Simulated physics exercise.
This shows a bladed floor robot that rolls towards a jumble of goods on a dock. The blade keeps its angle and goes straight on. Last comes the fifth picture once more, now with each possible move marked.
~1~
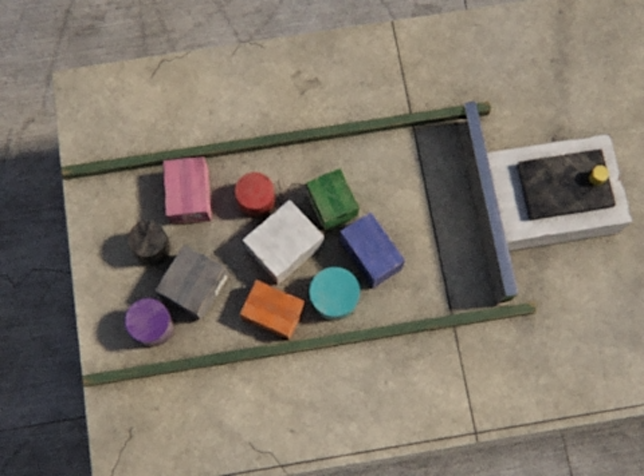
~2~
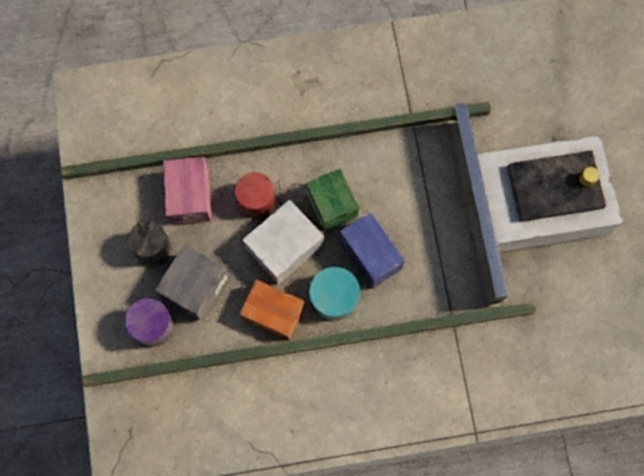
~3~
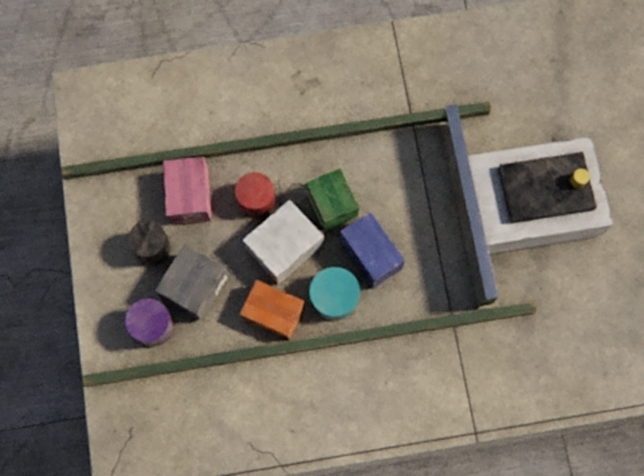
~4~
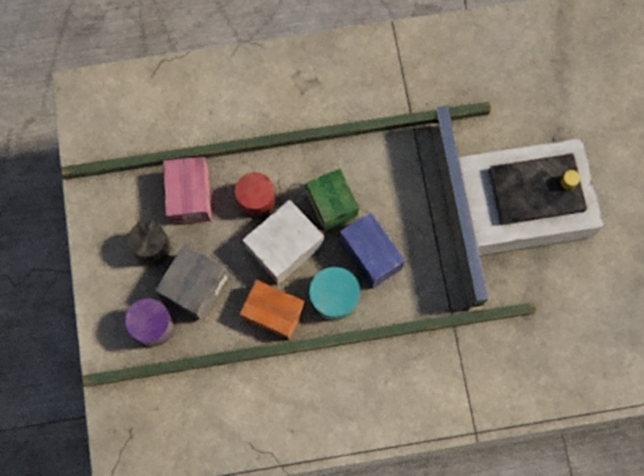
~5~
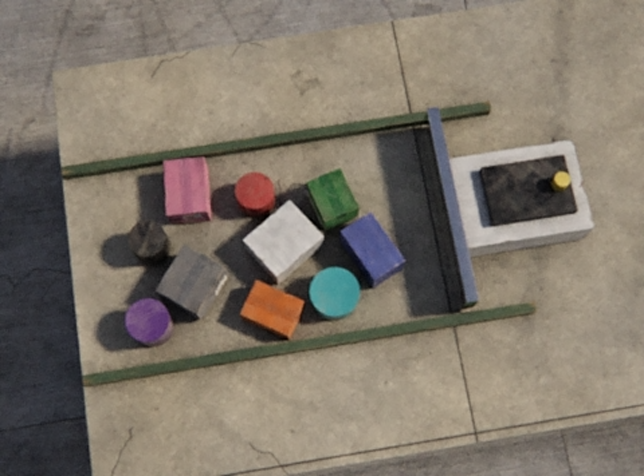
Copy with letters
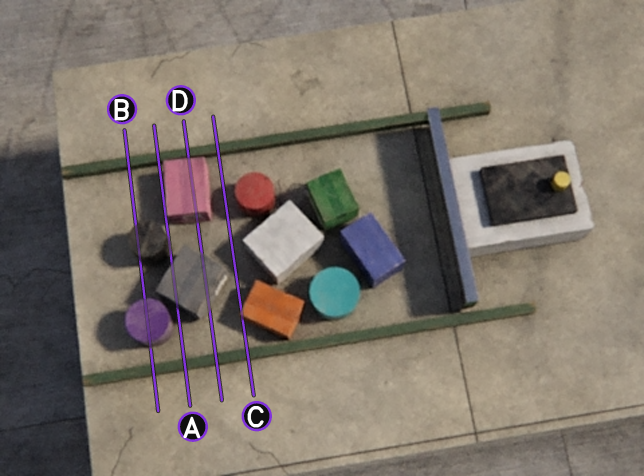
A bladed floor robot rolling slowly left between two green rails, its blade nearing a jumble of still, colourful boxes and canisters.
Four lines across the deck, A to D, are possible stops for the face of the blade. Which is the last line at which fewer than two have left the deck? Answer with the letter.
At D, and not beyond.
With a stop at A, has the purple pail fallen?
Yes.
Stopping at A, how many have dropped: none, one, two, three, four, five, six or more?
Three.
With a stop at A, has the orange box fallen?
No.
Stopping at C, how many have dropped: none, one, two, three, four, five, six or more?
By then, none.
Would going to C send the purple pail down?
No.
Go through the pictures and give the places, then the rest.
Turquoise pail (334, 294); blue crate (372, 250); grey parcel (193, 283), in the first frame.
Robot (550, 186); orange box (273, 310), in the second frame.
Robot (540, 188); green box (332, 201), in the third frame.
Robot (531, 189); red canister (256, 194), in the fourth frame.
Robot (522, 191); white crate (284, 242); turquoise pail (334, 294); blue crate (372, 250), in the fifth frame.
On the copy, A at (171, 260); B at (141, 265); C at (233, 251); D at (202, 255).
On D. First, robot (432, 205); orange box (259, 313); turquoise pail (312, 303).
Then, robot (341, 219); purple pail (124, 343); black canister (135, 242).
Finally, robot (273, 230); black canister (79, 245); grey parcel (93, 301); none fallen.
By contrast, A drops three; B drops four; C is within the limit but short.
